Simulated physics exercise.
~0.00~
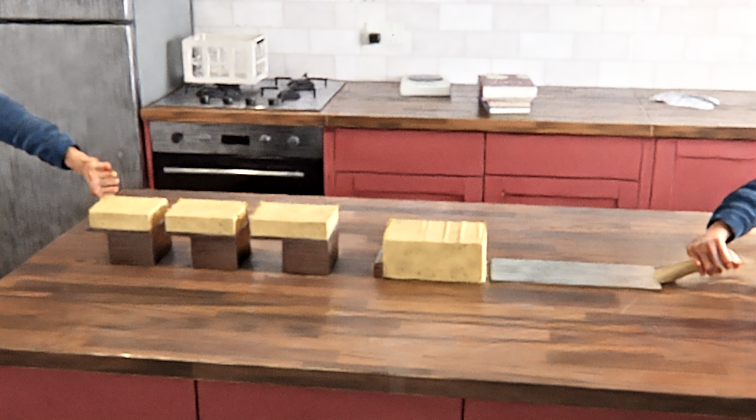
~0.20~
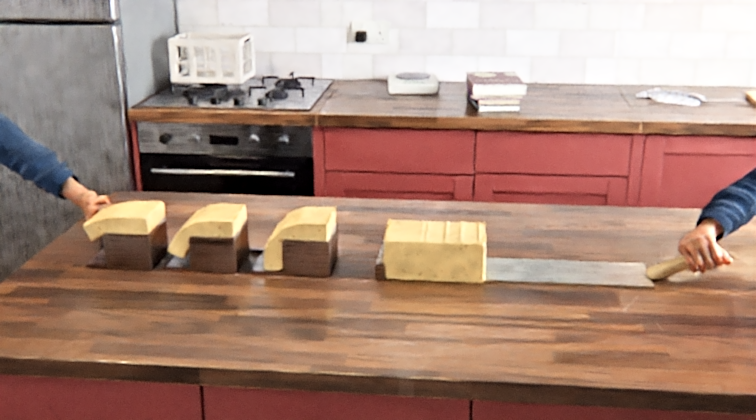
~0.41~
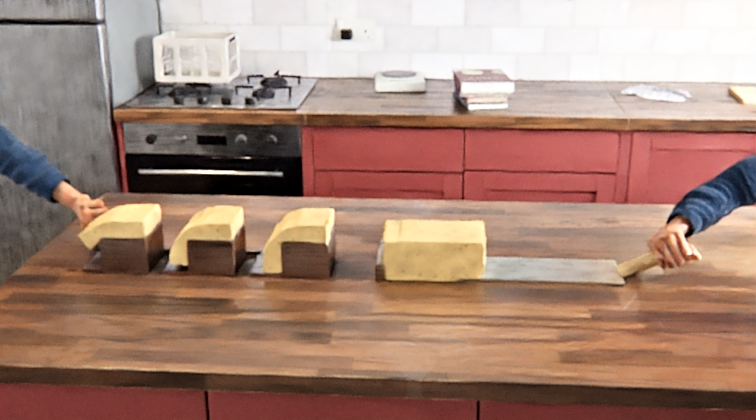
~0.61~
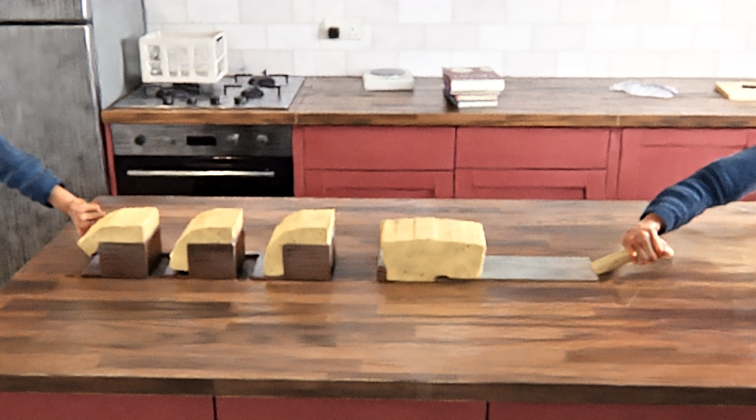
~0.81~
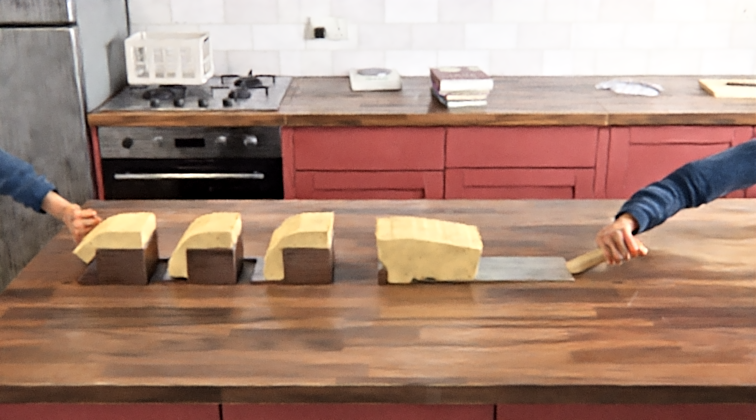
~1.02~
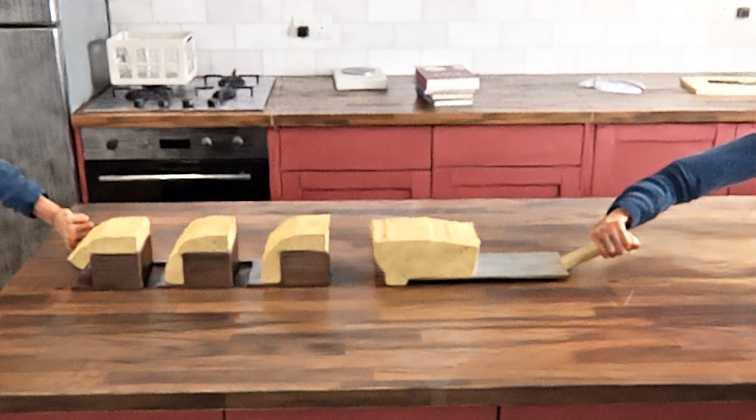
Three pale yellow slabs on dark blocks drooped at their left ends beside a person's hand, then another hand slid a wide flat blade leftward under a larger yellow block, whose left underside sagged.
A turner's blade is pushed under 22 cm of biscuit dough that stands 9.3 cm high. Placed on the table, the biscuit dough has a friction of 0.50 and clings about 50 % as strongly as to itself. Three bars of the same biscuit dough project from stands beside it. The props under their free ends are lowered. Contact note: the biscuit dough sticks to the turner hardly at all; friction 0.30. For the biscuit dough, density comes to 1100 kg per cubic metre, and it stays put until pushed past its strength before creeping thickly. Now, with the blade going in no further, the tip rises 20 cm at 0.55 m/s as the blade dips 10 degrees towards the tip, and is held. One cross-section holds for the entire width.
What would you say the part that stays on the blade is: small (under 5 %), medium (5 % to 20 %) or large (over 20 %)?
I would say large.
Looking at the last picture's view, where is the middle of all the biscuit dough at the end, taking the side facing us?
Centre: Approx. (422, 214) px, near face.
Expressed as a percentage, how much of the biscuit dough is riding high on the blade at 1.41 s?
Something close to 60 in a hundred.
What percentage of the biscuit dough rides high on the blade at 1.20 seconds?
Roughly 50 percent at that moment.
By 1.20 s, the tip is 10 cm up.
By 1.41 s, the tip is 20 cm up and 61 % is riding high on the blade.
By 1.63 s, the tip is 20 cm up and 60 % is riding high on the blade.
By 1.84 s, the tip is 20 cm up and 60 % is riding high on the blade.
By 2.20 s, at the end, the tip is 20 cm up and 60 % is riding high on the blade.
